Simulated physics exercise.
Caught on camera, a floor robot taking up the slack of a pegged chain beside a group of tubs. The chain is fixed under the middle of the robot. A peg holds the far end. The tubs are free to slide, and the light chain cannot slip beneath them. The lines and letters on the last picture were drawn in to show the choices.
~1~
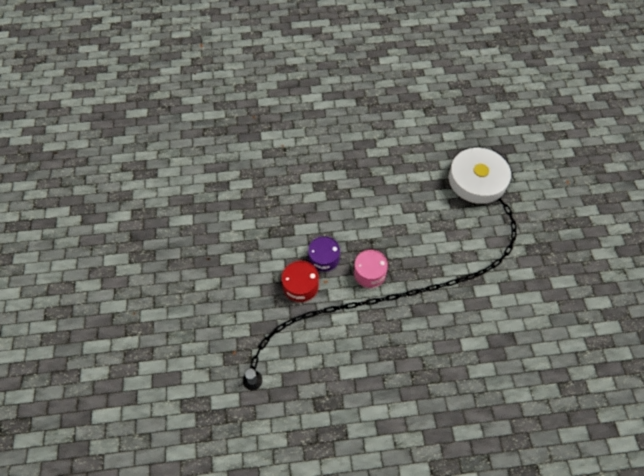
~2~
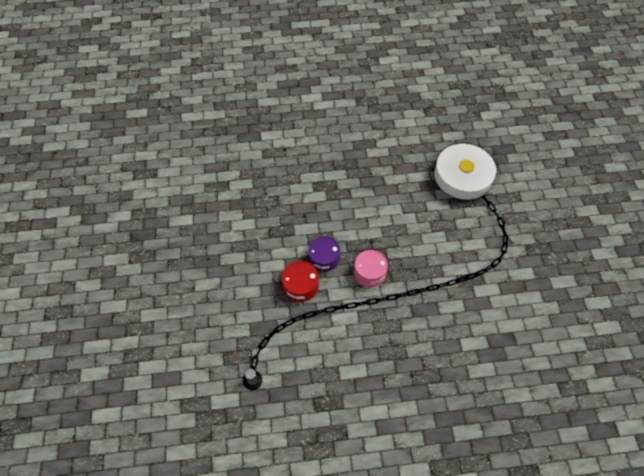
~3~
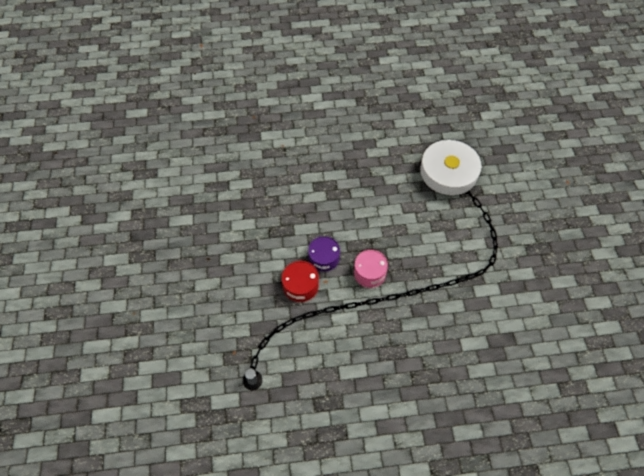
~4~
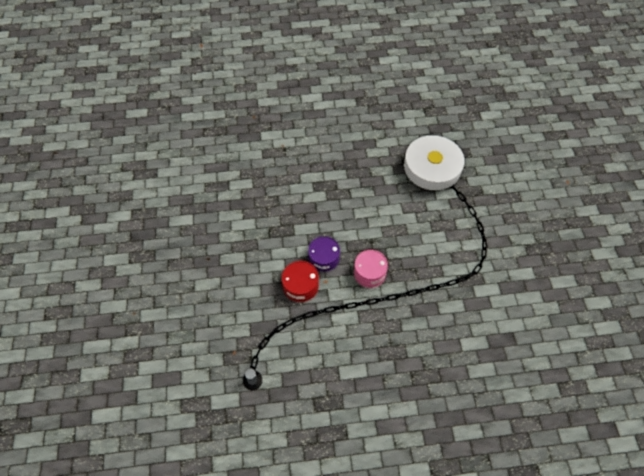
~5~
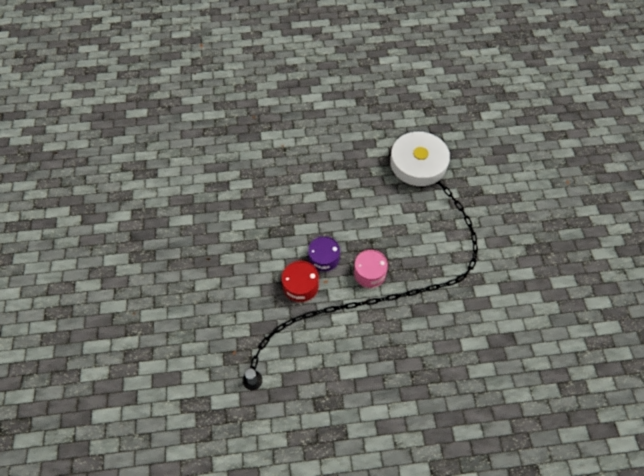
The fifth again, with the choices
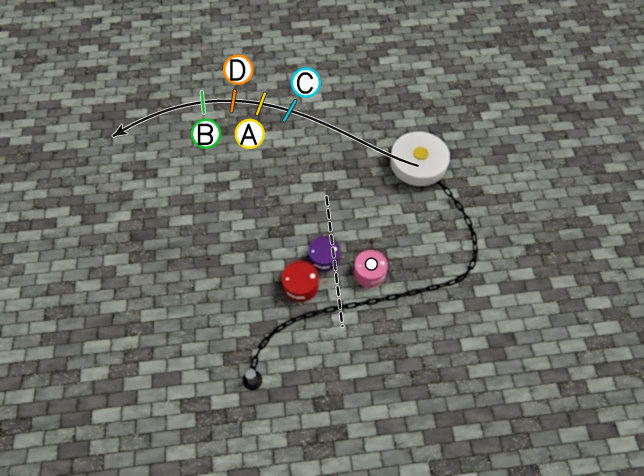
A white round robot slides left past three still tubs, trailing a pegged black chain.
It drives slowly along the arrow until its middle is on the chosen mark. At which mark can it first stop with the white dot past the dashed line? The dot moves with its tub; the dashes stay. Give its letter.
Mark D.
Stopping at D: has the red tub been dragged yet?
No.
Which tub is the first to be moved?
Pink.
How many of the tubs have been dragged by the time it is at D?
Two.
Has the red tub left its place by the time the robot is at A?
No.
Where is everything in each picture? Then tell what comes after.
Red tub (300, 282); pink tub (371, 269); robot (479, 177), in the first picture.
Robot (464, 172); purple tub (324, 254), in the second picture.
Robot (450, 168); pink tub (371, 269), in the third picture.
Robot (433, 164); purple tub (324, 254), in the fourth picture.
Robot (419, 160); pink tub (371, 269); peg (252, 377); purple tub (324, 254), in the fifth picture.
On the marked copy, A at (261, 104); B at (203, 102); C at (290, 111); D at (233, 101); the dashed line at (334, 257); the route from (418, 166) via (265, 105) to (113, 136); the white dot at (371, 264).
Following D. Soon after the start, robot (353, 131); pink tub (371, 269).
Later, robot (289, 104); pink tub (365, 267).
In the end, robot (232, 94); purple tub (302, 247); pink tub (327, 263); the dot on the pink tub is over the dashed line.
As for the rest, A leaves the dotted tub short, at (345, 263); B does it too, but is farther than needed; C leaves the dotted tub short, at (365, 267).
